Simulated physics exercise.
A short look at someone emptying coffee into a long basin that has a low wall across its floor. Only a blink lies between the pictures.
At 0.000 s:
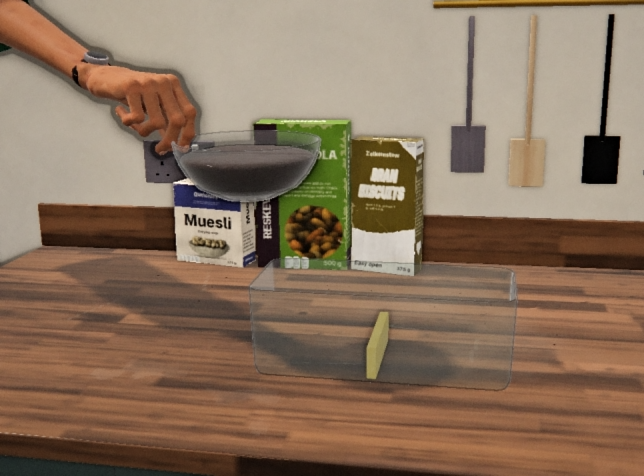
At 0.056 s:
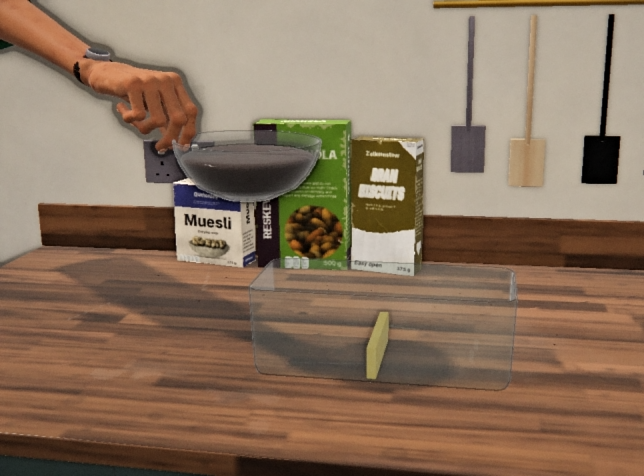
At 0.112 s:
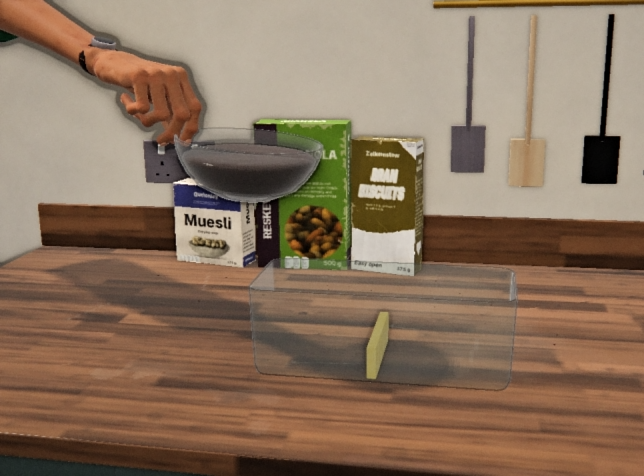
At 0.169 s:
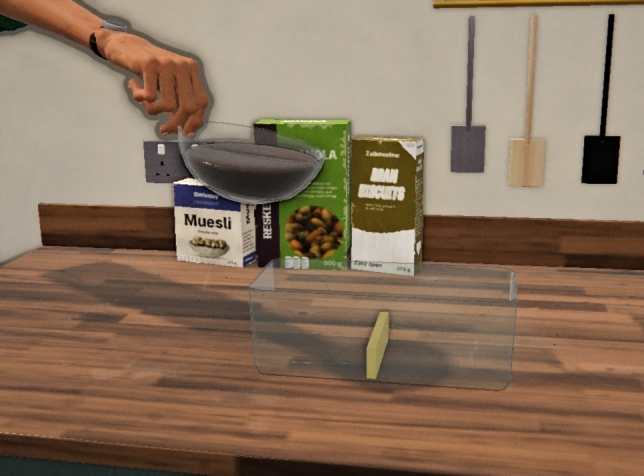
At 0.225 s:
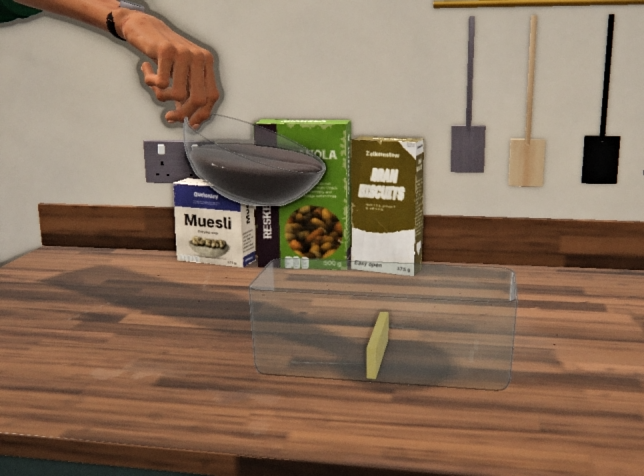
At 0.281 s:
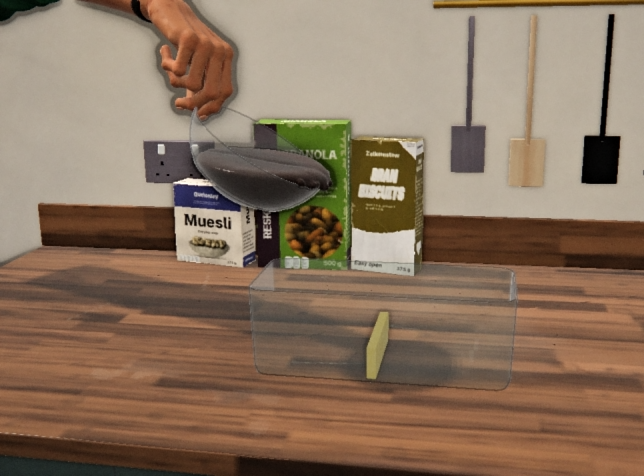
The footage shows a hand holding a glass bowl of dark liquid above a clear rectangular basin with a low yellowish wall, on a wooden counter before three cereal boxes, steadily tilting the bowl rightward until liquid reaches its rim.
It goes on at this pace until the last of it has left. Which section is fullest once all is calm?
The left section gets the most.
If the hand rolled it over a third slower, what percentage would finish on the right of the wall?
Near 30 %.
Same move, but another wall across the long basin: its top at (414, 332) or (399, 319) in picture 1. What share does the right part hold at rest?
In turn 20 and 5 in a hundred.
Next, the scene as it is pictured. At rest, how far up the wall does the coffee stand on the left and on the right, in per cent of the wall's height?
The left part 60 per cent, the right part 20.
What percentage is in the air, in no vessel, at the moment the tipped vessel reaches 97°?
It comes to 25 per cent or so.
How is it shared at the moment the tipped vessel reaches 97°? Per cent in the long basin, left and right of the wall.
Near 55 on the left, 15 on the right.
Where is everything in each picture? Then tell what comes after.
It leans 0°; its right rim is at (318, 143); the coffee meets the walls at (185, 154) and (315, 156); the long basin's rim runs from (261, 274) to (515, 286); the wall's top is at (378, 330), in the first picture.
It leans 1°; its right rim is at (319, 145); the coffee meets the walls at (185, 153) and (314, 157), in the second picture.
It leans 6°; its right rim is at (321, 150); the coffee meets the walls at (187, 150) and (316, 160), in the third picture.
It leans 13°; its right rim is at (322, 160); the coffee meets the walls at (191, 148) and (319, 163), in the fourth picture.
It leans 22°; its right rim is at (323, 172); the coffee meets the walls at (196, 148) and (323, 166), in the fifth picture.
It leans 33°; its right rim is at (321, 187); the coffee meets the walls at (201, 152) and (313, 172); 6 per cent is over the edge, in the sixth picture.
After 0.58 s the tilt is 97° and 4 per cent is still to pour, 55 is left of the wall and 17 right of it.
After 0.80 s the tilt is 113° and 0 per cent is still to pour, 63 is left of the wall and 21 right of it.
After 1.02 s the tilt is 113° and 0 per cent is still to pour, 64 is left of the wall and 24 right of it.
After 1.27 s the tilt is 113° and 0 per cent is still to pour, 64 is left of the wall and 24 right of it.
In the end 63 per cent lies left of the wall, 25 right of it and 12 outside.
